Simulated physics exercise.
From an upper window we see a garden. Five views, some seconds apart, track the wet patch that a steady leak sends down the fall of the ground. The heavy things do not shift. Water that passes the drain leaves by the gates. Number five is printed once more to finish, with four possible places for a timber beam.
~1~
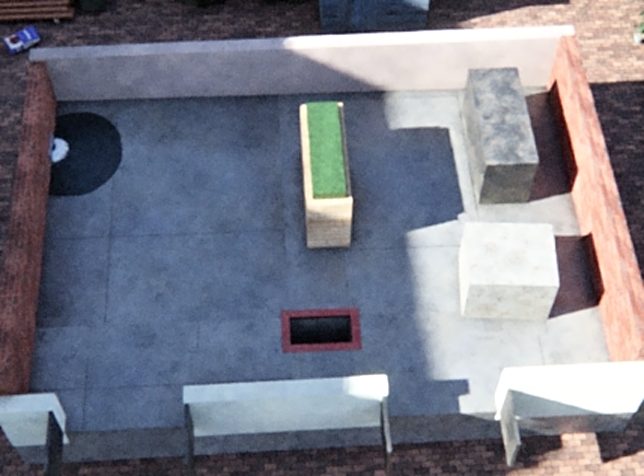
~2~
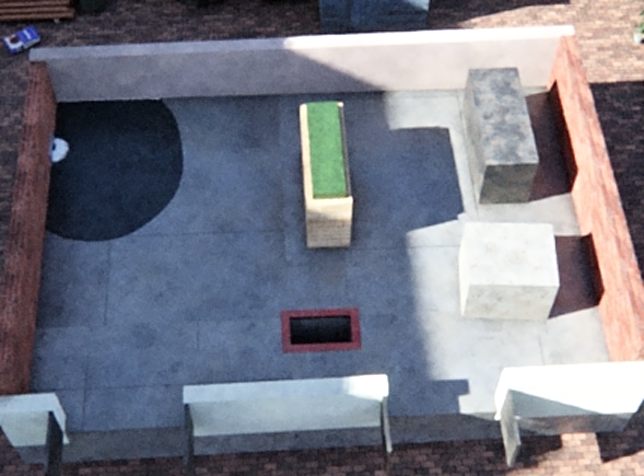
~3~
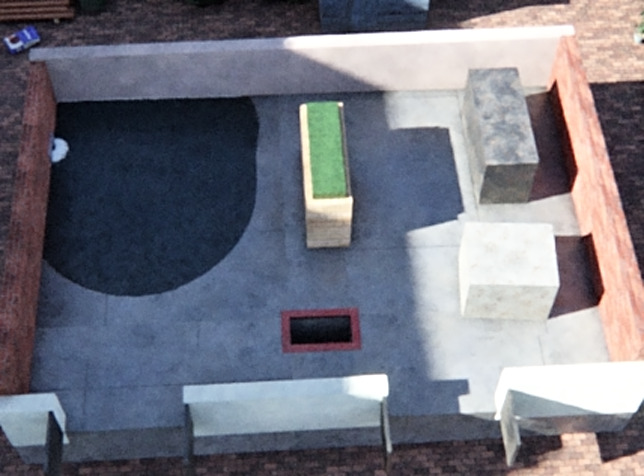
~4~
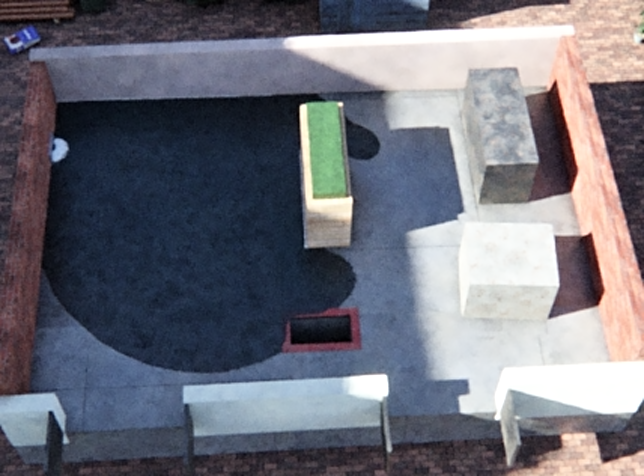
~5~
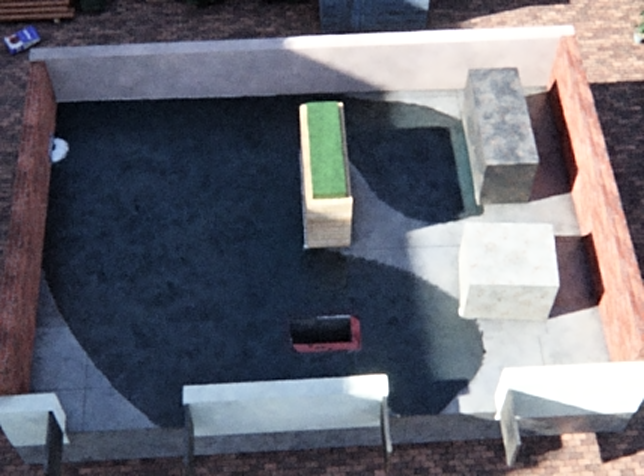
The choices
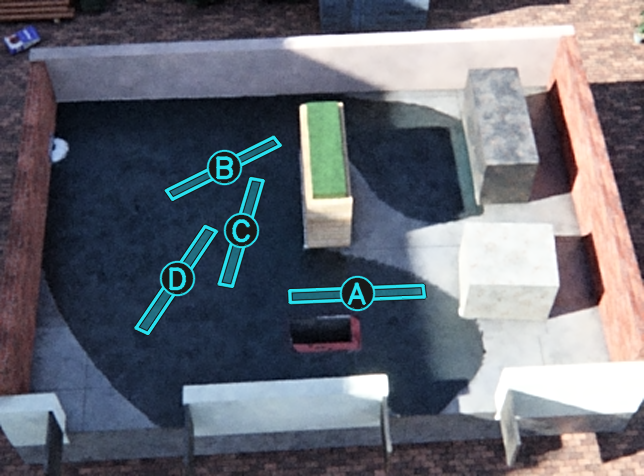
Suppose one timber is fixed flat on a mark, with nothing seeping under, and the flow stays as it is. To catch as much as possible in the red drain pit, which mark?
It is D.
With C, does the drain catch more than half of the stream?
No, it does not.
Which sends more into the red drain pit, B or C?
The answer is C.
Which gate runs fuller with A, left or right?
The right gate.
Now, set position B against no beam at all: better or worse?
Position B is worse.
On the marked copy, A from (290, 296) to (423, 291); B from (169, 194) to (276, 141); C from (225, 285) to (256, 179); D from (142, 330) to (210, 228).
With A, about 20 % of the stream goes into the red drain pit, about 71 % out by the gates.
With B, about 18 % of the stream goes into the red drain pit, about 76 % out by the gates.
With C, about 23 % of the stream goes into the red drain pit, about 72 % out by the gates.
With D, about 35 % of the stream goes into the red drain pit, about 58 % out by the gates.
